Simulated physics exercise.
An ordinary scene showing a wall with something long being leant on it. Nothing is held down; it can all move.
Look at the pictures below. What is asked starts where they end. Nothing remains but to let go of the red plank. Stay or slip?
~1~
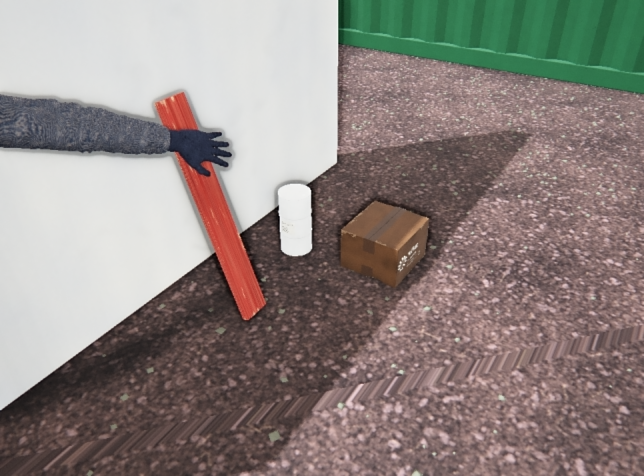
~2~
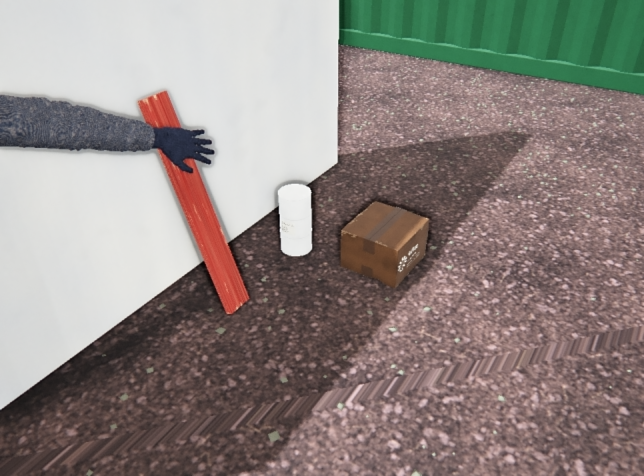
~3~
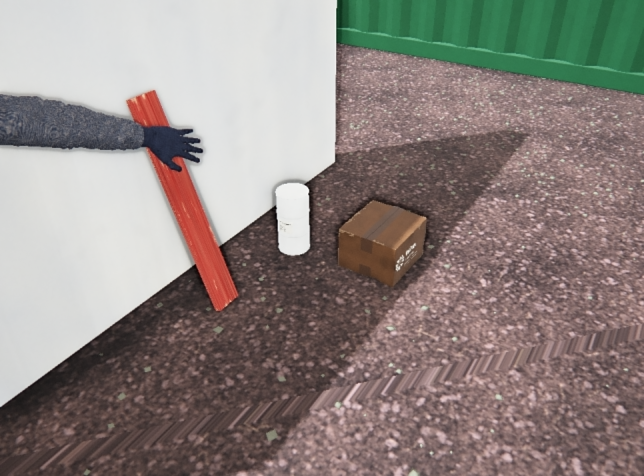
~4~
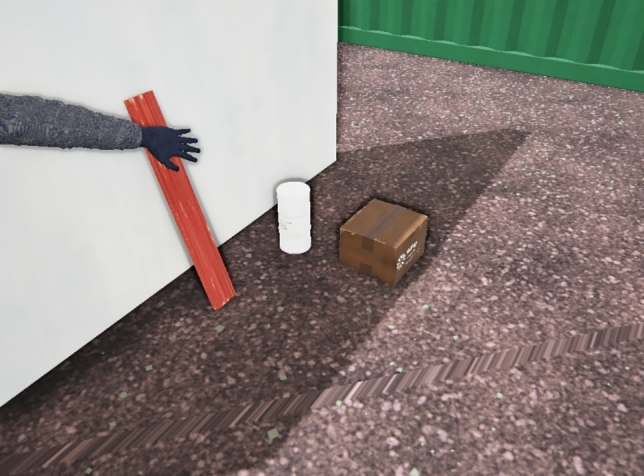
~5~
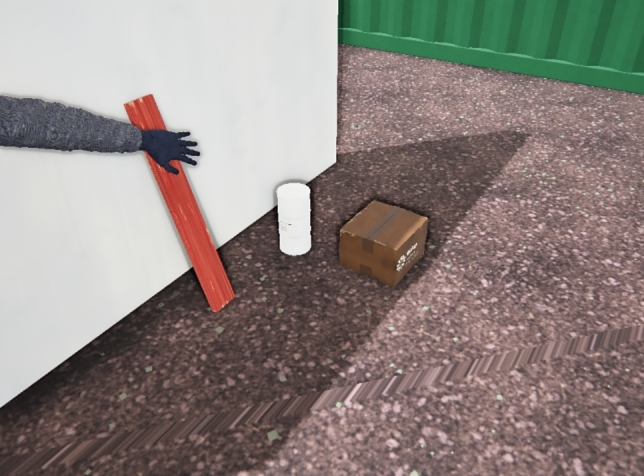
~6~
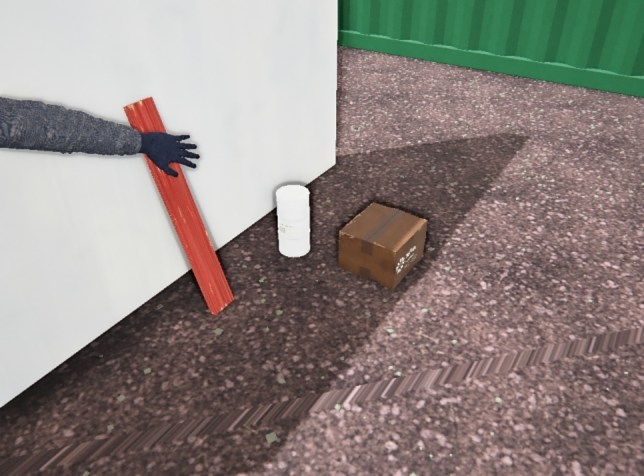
It stays motionless.
Then, 0.40 s on from there, no change.
Then, 0.90 s on from there, red plank resting near (184, 213).
In the end, all 3 unmoved. At the end, from the last picture's camera, red plank near (184, 213). The plank remains leaning.
